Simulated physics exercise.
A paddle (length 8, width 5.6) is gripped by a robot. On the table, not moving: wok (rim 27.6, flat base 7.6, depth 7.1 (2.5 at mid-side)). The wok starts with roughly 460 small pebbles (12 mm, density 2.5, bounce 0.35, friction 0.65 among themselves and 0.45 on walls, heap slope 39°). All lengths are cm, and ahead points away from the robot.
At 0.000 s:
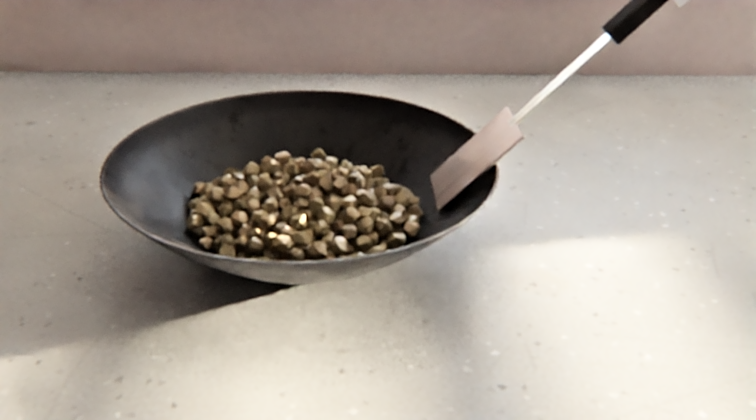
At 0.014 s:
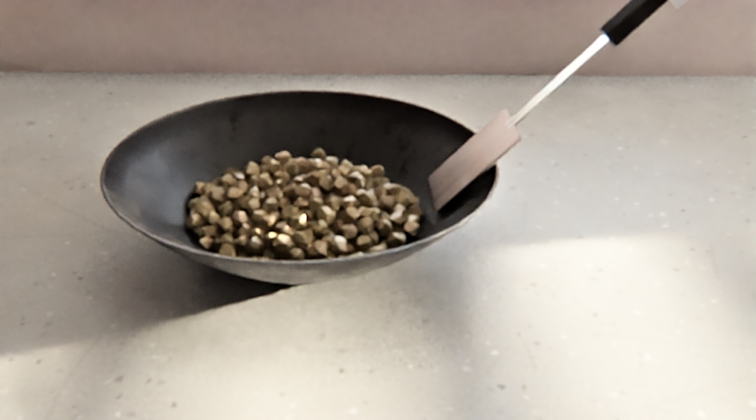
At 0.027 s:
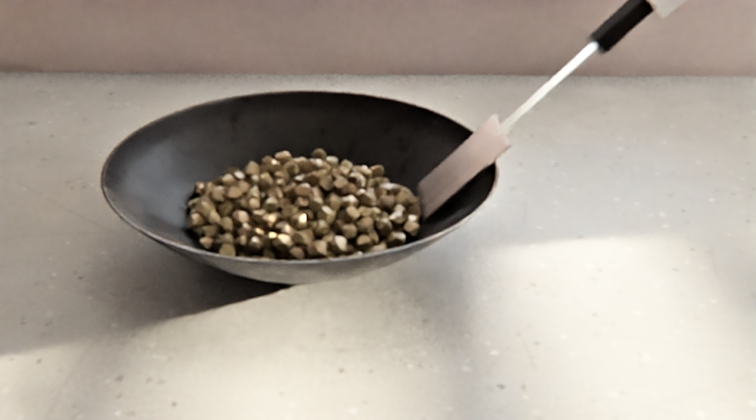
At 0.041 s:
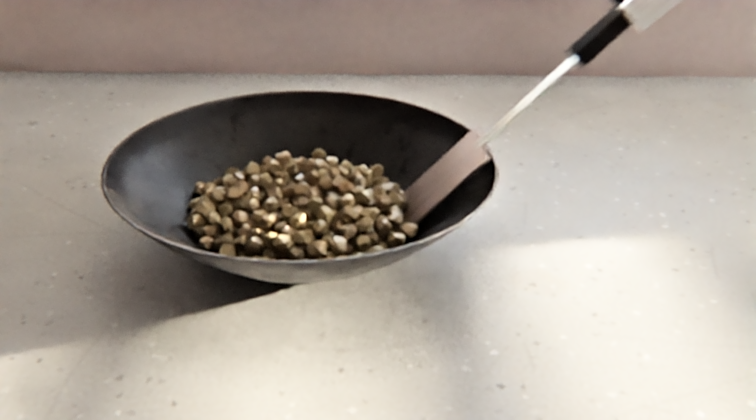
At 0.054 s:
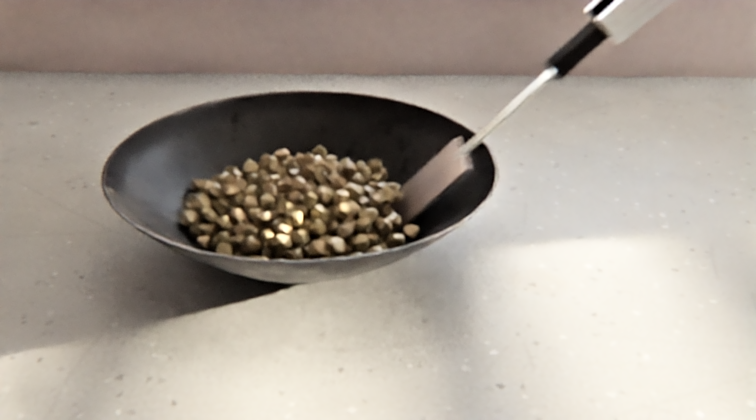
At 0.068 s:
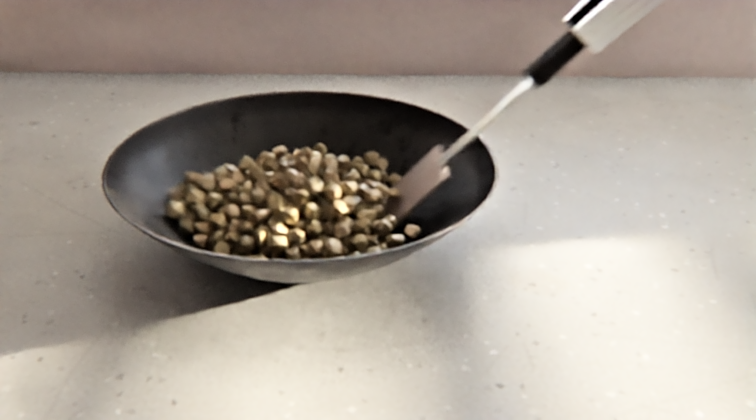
A pale, speckled tabletop with a pinkish wall behind it is seen from slightly above by a still camera. A dark wok holds a heap of small brown and greenish pebbles, with a pinkish paddle on a silvery, black-collared shaft at its right. The paddle slides down and left into the heap, nudging the pebbles leftward while the wok stays still.
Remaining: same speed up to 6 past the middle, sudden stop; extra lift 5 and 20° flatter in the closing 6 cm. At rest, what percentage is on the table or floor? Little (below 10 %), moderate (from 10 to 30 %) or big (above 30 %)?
On the table or floor the share is moderate, from 10 to 30 %.
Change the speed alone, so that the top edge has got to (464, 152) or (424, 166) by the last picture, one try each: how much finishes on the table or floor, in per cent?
About 10 and 20 per cent.
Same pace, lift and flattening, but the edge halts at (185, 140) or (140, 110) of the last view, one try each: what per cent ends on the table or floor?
Some 30 and 40 per cent.
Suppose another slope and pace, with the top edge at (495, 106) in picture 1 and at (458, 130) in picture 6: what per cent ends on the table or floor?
About 5 per cent.
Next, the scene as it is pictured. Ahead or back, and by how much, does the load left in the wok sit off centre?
Roughly 4.0 cm ahead.
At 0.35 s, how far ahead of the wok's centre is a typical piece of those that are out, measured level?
Some 18 cm.
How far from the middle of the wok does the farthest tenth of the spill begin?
Roughly 35 cm.
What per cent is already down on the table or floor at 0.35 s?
About 5 per cent.
By 0.10 s, sloping 47°, highest piece 8 above the table; 464 in the wok.
By 0.13 s, sloping 40°, highest piece 8 above the table; 464 in the wok.
By 0.35 s, sloping 27°, highest piece 15 above the table; 393 in the wok, 18 on the table or floor, 53 on the blade or in flight.
By 1.40 s, sloping 27°, highest piece 8 above the table; 391 in the wok, 73 on the table or floor.
Final count, 391 in the wok, 73 on the table or floor. That is 16 % on the table or floor.
